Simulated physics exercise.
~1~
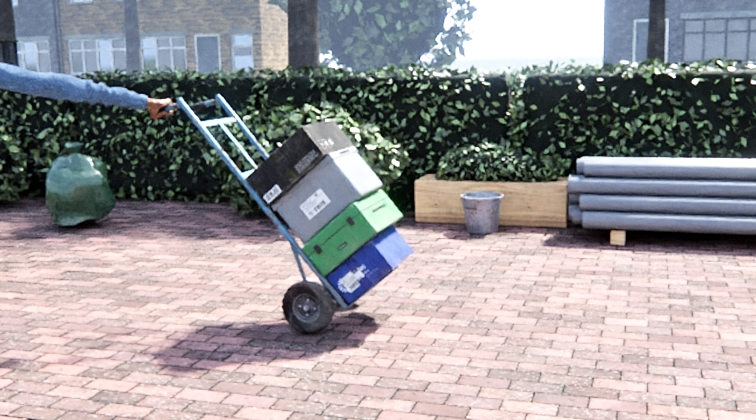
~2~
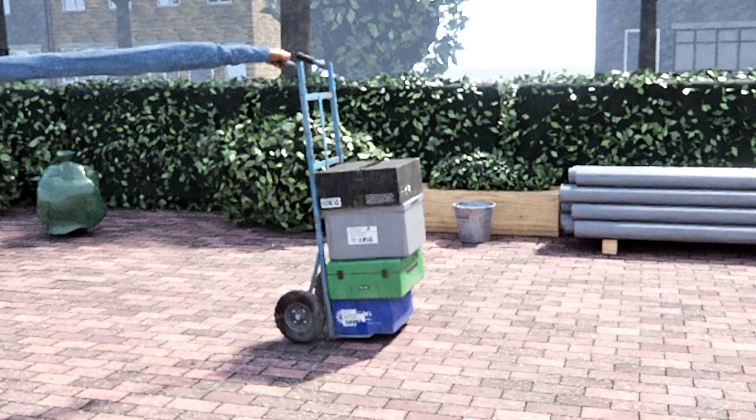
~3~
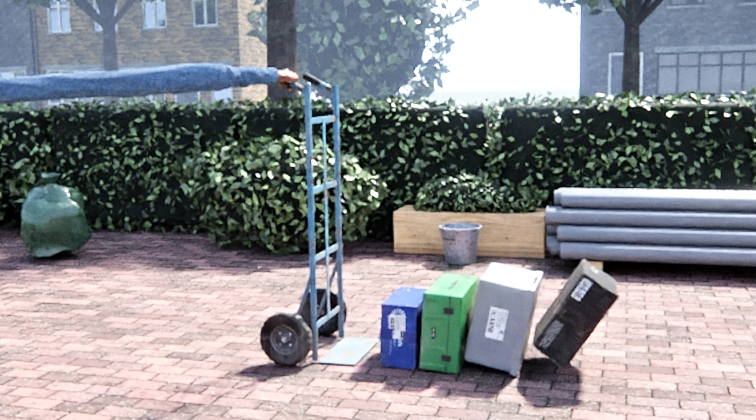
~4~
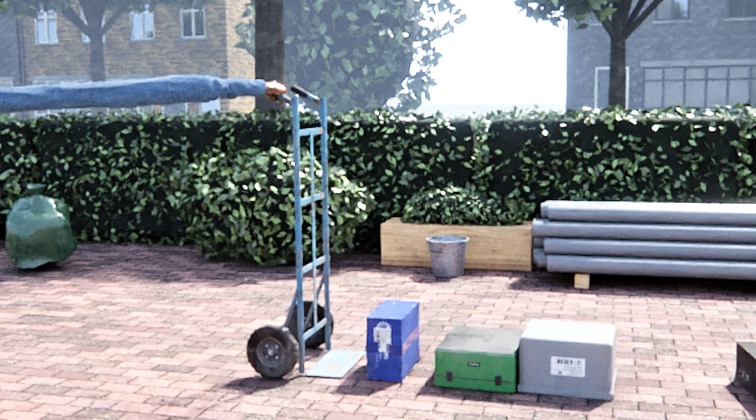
Brick yard, an arm swinging a loaded blue sack truck upright, its four stacked boxes toppling forward and scattering across the paving.
